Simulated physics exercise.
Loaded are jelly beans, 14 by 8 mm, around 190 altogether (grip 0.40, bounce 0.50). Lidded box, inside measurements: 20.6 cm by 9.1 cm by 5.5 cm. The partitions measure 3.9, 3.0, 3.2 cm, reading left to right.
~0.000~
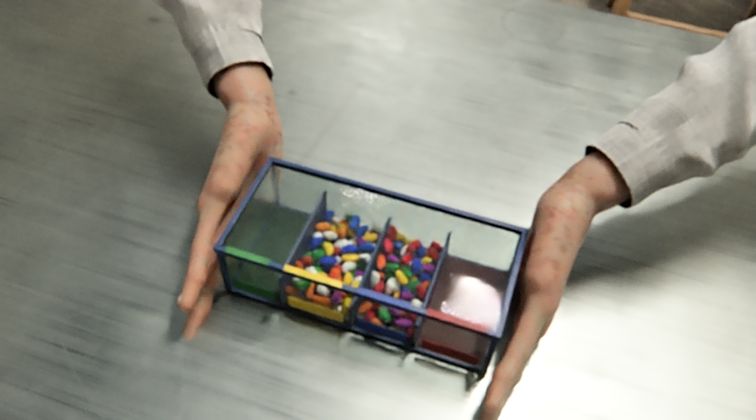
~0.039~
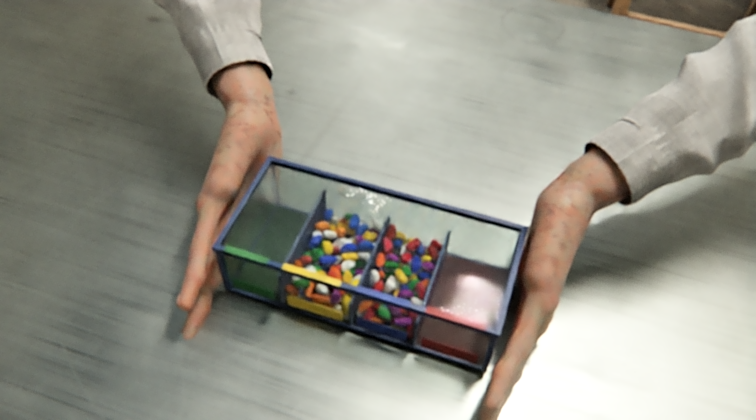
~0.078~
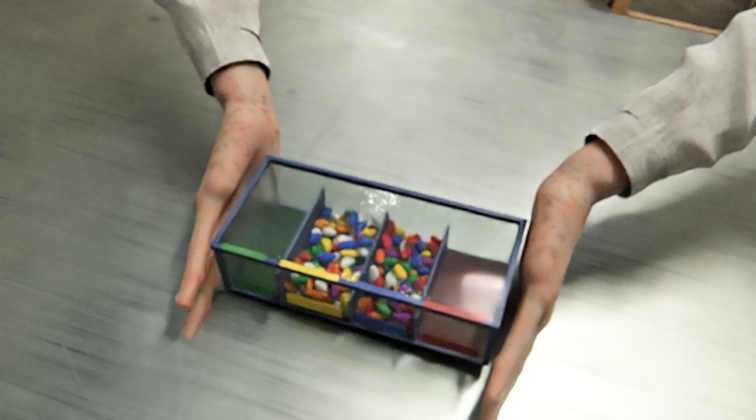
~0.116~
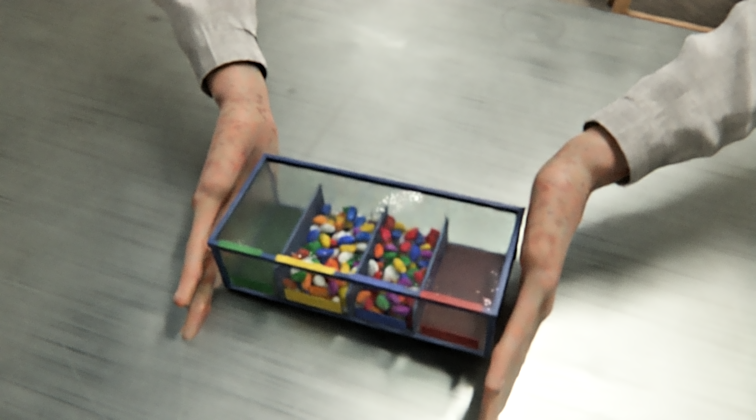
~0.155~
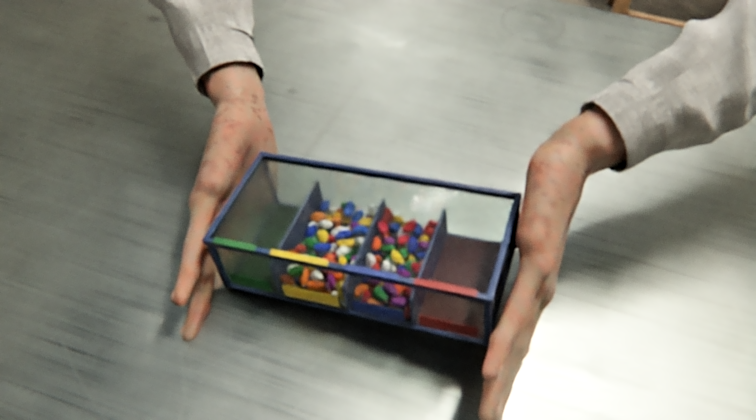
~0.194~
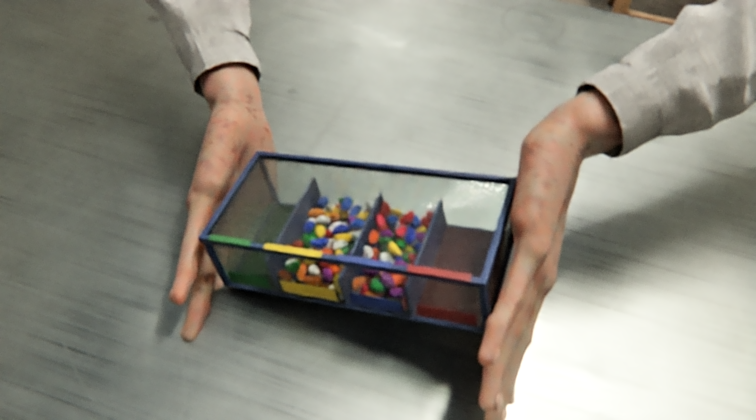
Two hands hold a clear, blue-edged lidded box between their palms above a grey, streaky metallic surface, seen from above at a slant. Multicoloured jelly beans fill the two middle compartments, marked yellow and blue along the front, while the green-marked left and red-marked right compartments are empty, and light-grey sleeves cover the wrists. The hands tilt the box, slowly then faster, its right side rising, while the camera stays still.
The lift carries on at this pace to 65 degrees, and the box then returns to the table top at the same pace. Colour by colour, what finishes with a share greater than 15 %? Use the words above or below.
Red: Below; blue: Above; green: Below; yellow: Above.
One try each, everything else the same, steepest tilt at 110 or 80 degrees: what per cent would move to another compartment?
Try one gives around 60 %, try two around 25 %.
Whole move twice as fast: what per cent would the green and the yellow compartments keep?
In that case the green compartment would hold 5 per cent and the yellow one 65 per cent.
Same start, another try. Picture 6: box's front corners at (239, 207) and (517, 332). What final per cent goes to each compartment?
Red 5 %; blue 45 %; green 0 %; yellow 50 %.
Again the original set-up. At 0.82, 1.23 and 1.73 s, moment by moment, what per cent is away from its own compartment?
In order, some 0, 5 and 5.
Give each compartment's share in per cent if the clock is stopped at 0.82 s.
The split is red at 0, blue at 40, green at 0 and yellow at 60 per cent.
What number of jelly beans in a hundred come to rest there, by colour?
The red one gets 0, the blue one 40, the green one 5 and the yellow one 55.
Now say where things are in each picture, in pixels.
Box tilt 0 degrees, front corners at (221, 248) and (495, 333); blue 40 %, yellow 60 %, in the first picture.
Box tilt 1 degrees, front corners at (220, 247) and (495, 330), in the second picture.
Box tilt 2 degrees, front corners at (218, 245) and (494, 323), in the third picture.
Box tilt 5 degrees, front corners at (214, 242) and (491, 311), lowest corner left back, in the fourth picture.
Box tilt 9 degrees, front corners at (210, 239) and (487, 296), lowest corner left back, in the fifth picture.
Box tilt 13 degrees, front corners at (206, 237) and (481, 280), lowest corner left back; blue 40 %, yellow 60 %. Its pace works out near 95 degrees a second, in the sixth picture.
Then, at 0.82 s, tilt 65 degrees; blue 40 %, yellow 60 %.
Then, at 1.23 s, tilt 28 degrees; blue 40 %, green 5 %, yellow 55 %.
Then, at 1.73 s, tilt 0 degrees; blue 40 %, green 5 %, yellow 55 %.
By 2.0 s all is still; red 0 %, blue 40 %, green 5 %, yellow 55 %.
